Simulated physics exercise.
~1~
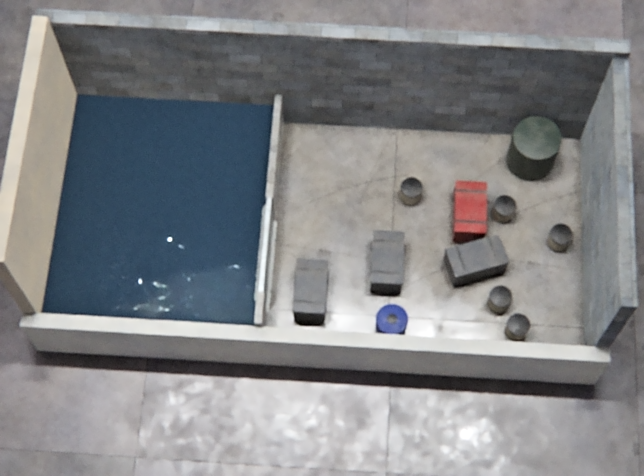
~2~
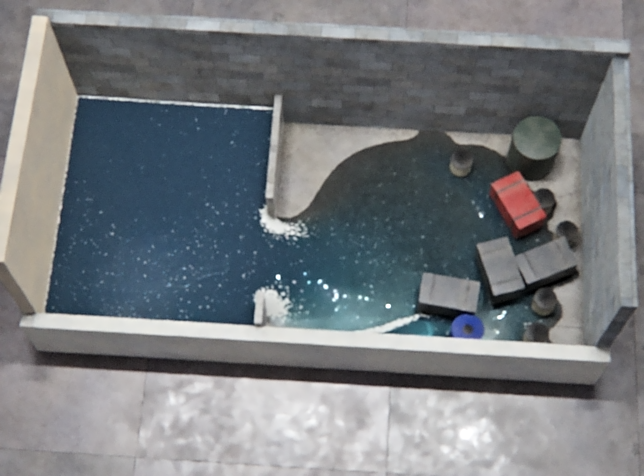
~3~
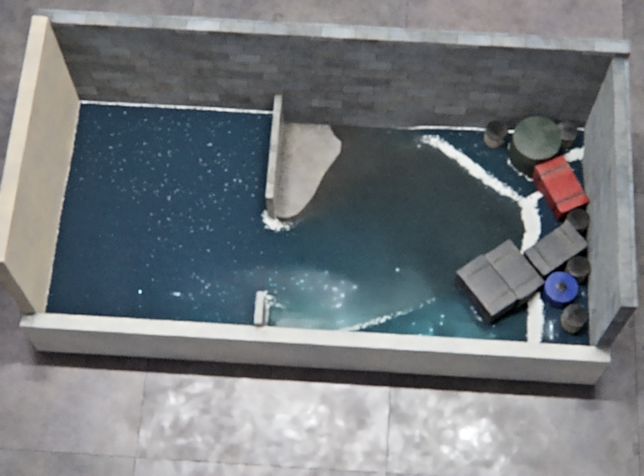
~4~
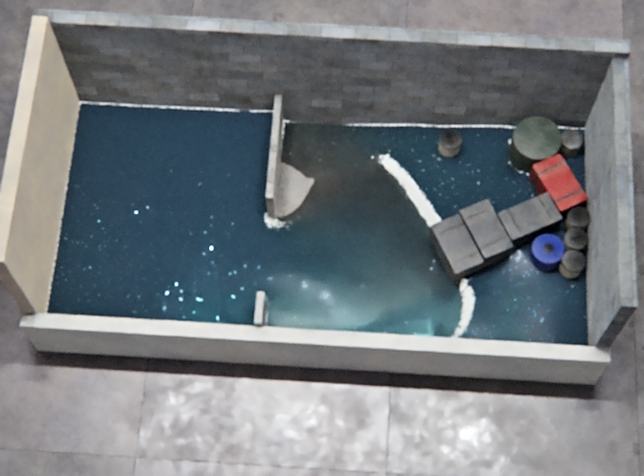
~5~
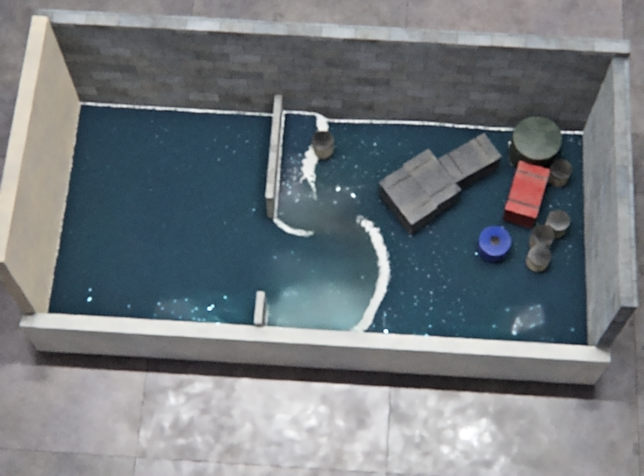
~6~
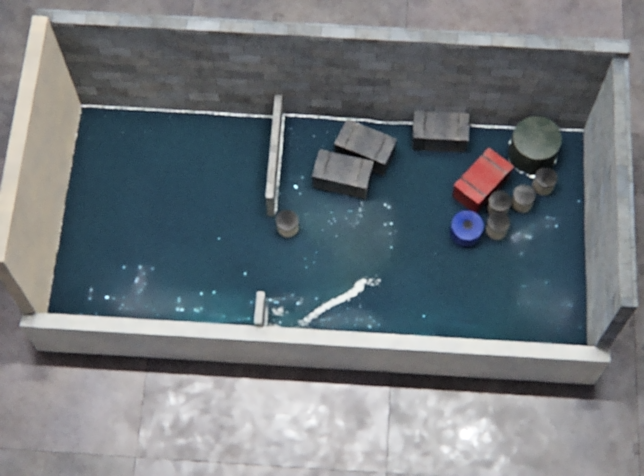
Dark water held behind a partition burst through a gap and flooded the dry side of the walled basement, sweeping gray boxes, a red trunk, a blue tub and pails rightward, before they drifted back left and ended afloat, spread across the flooded room.
